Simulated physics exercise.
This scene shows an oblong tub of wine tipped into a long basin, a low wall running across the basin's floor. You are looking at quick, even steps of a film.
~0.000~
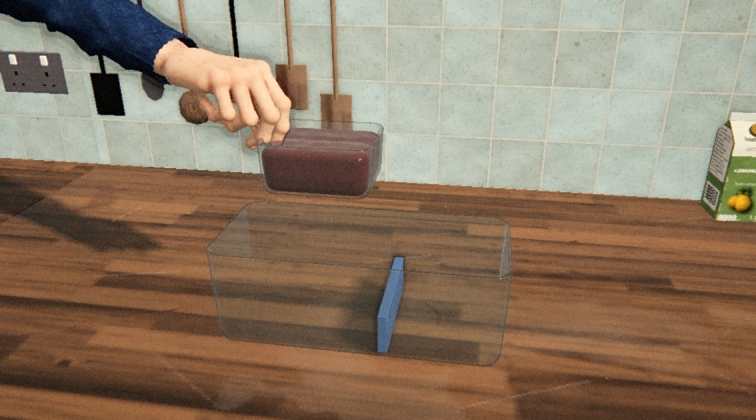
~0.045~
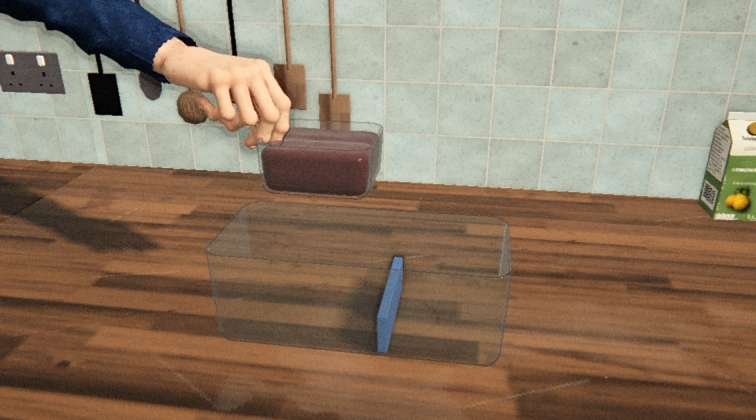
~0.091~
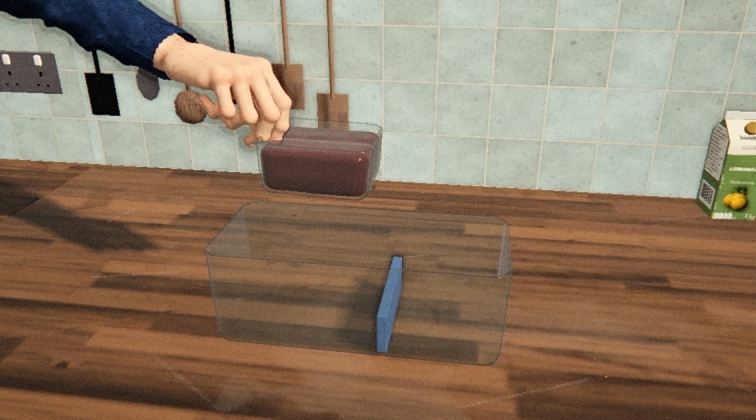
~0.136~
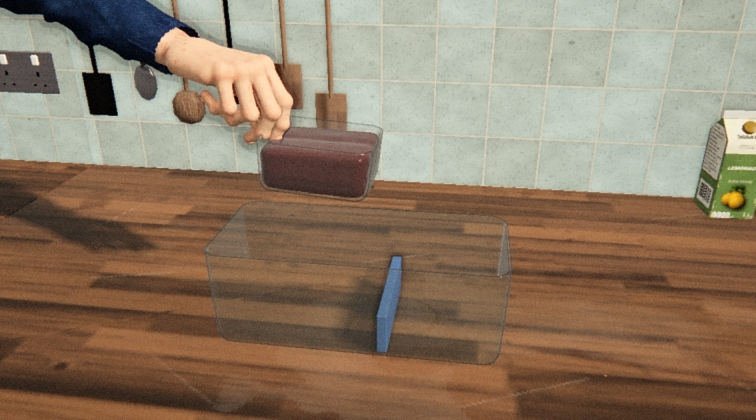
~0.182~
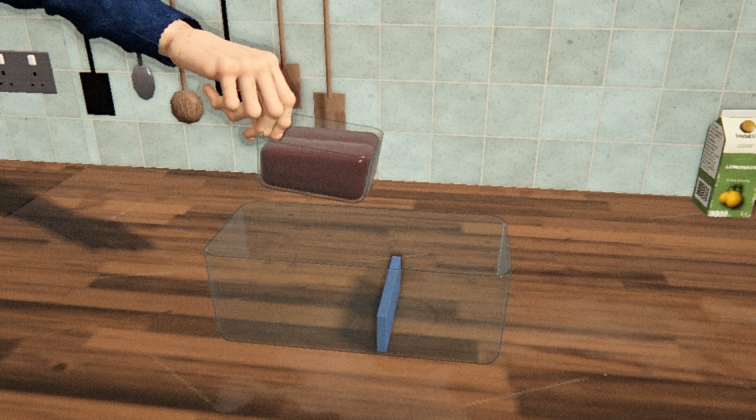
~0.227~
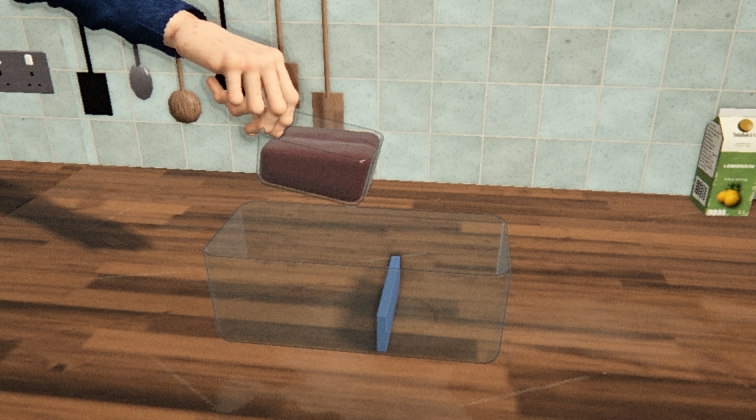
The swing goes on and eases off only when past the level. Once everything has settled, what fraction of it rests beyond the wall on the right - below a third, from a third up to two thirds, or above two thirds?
The share right of the wall falls into the top range, past two thirds.
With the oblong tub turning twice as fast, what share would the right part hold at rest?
Roughly 70 in a hundred.
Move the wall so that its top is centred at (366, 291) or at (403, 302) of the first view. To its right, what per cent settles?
With the first placement it is 90 %, with the second 65 %.
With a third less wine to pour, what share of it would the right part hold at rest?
About 65 percent.
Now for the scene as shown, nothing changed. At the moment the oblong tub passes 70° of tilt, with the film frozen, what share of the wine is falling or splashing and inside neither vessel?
Share in flight: Approx. 35 %.
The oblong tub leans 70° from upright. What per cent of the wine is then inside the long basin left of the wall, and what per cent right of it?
Left side: 0 in a hundred; right side: 30 in a hundred.
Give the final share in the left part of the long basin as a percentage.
I'd estimate around 20 per cent.
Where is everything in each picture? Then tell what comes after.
Tilt 0°; pouring edge (377, 139); surface from (273, 137) to (376, 143); the long basin's rim runs from (228, 226) to (510, 248); the wall's top is at (391, 286), in the first picture.
Tilt 0°; pouring edge (377, 139); surface from (272, 137) to (376, 143), in the second picture.
Tilt 2°; pouring edge (377, 140); surface from (272, 138) to (376, 144), in the third picture.
Tilt 4°; pouring edge (377, 142); surface from (272, 136) to (376, 144), in the fourth picture.
Tilt 7°; pouring edge (378, 145); surface from (272, 137) to (376, 144), in the fifth picture.
Tilt 11°; pouring edge (378, 148); surface from (272, 136) to (377, 145), in the sixth picture.
A moment on, the oblong tub is tipped part way and 34 per cent is still to pour, 1 is left of the wall and 32 right of it.
Next, the oblong tub is tipped right over and 4 per cent is still to pour, 13 is left of the wall and 80 right of it.
Then the oblong tub is tipped right over and 0 per cent is still to pour, 20 is left of the wall and 80 right of it.
Later the oblong tub is tipped right over and 0 per cent is still to pour, 20 is left of the wall and 80 right of it.
Finally, 20 per cent lies left of the wall, 80 right of it and 1 outside.
